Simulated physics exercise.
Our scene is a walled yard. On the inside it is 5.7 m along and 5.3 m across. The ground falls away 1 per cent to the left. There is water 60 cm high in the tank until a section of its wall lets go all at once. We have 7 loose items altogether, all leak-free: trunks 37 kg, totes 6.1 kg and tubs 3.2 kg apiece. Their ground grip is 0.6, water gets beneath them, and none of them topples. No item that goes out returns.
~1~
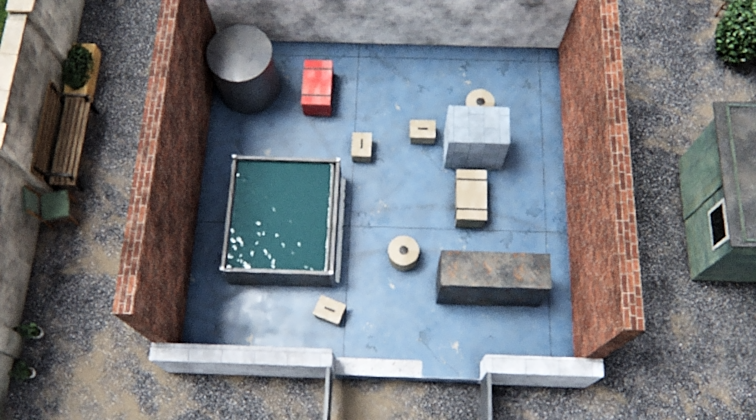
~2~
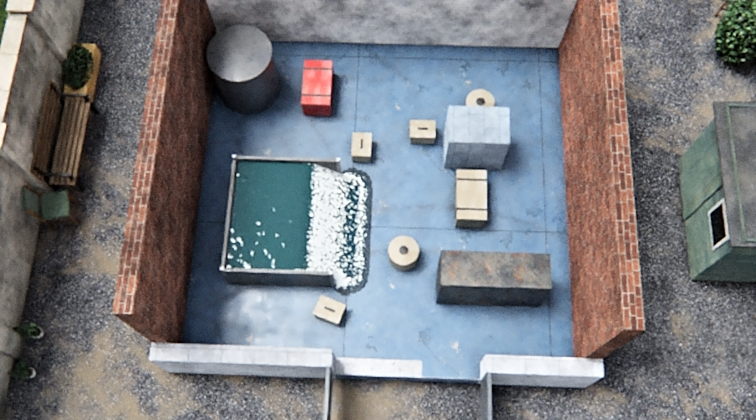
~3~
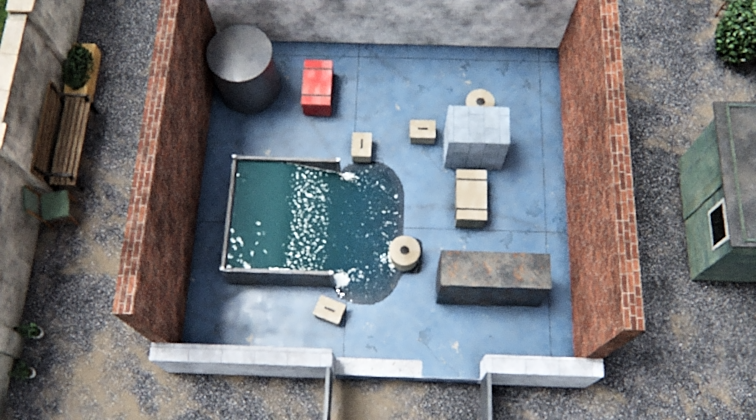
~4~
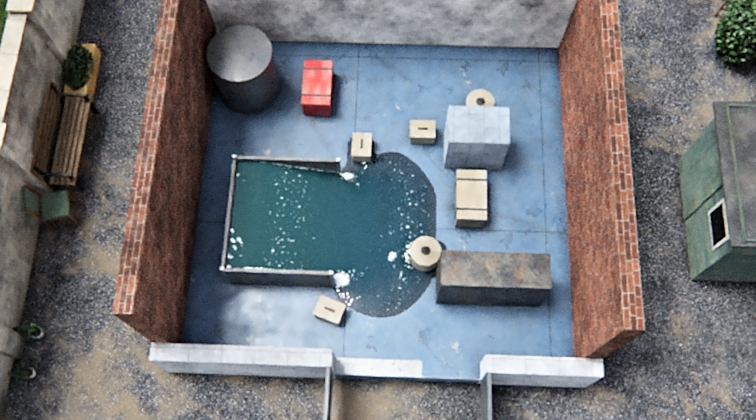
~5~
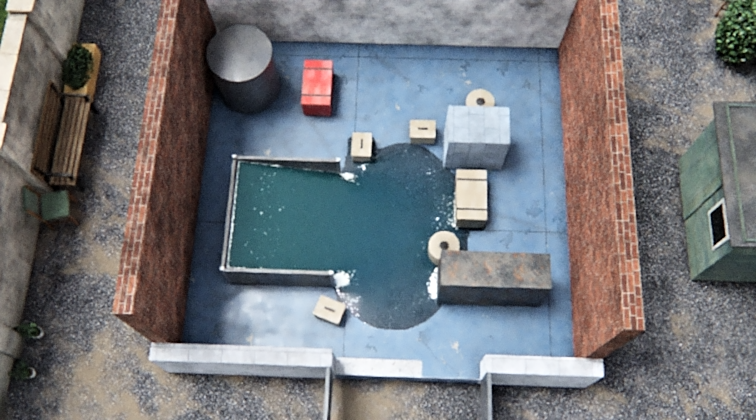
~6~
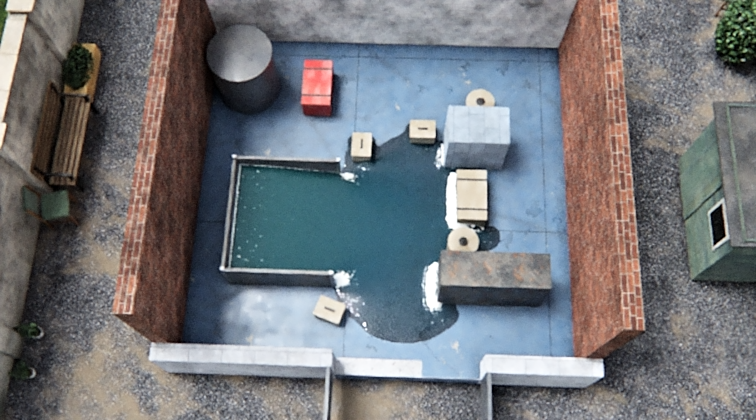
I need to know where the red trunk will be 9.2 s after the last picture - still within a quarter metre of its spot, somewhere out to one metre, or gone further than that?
Still within a quarter metre.
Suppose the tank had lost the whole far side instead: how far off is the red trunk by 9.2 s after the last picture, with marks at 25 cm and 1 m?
So, for the red trunk: It is carried a long way.
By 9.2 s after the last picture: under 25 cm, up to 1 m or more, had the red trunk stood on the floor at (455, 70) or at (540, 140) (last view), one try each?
First it drifts a modest way, then it is swept away.
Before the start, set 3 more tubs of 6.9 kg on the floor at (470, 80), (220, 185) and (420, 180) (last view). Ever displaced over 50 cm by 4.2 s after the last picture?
Taking them in order: Far enough, not far enough and far enough.
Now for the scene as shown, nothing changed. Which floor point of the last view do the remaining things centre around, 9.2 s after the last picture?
About (343, 166).
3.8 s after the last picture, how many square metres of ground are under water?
Roughly 21 m2.
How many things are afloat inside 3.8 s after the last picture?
That would be 2 of them.
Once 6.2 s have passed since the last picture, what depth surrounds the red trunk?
Somewhere close to 6 cm.
Then, 1.2 s after the last picture the red trunk is near (317, 82), 0.0 m from its start, aground; 0 of 7 are out; 2 afloat.
Then, 3.8 s after the last picture the red trunk is near (317, 82), 0.0 m from its start, aground; 0 of 7 are out; 2 afloat.
Then, 6.2 s after the last picture the red trunk is near (317, 82), 0.0 m from its start, aground; 0 of 7 are out; 4 afloat.
Then, 9.2 s after the last picture the red trunk is near (317, 82), 0.0 m from its start, aground; 0 of 7 are out; 4 afloat.
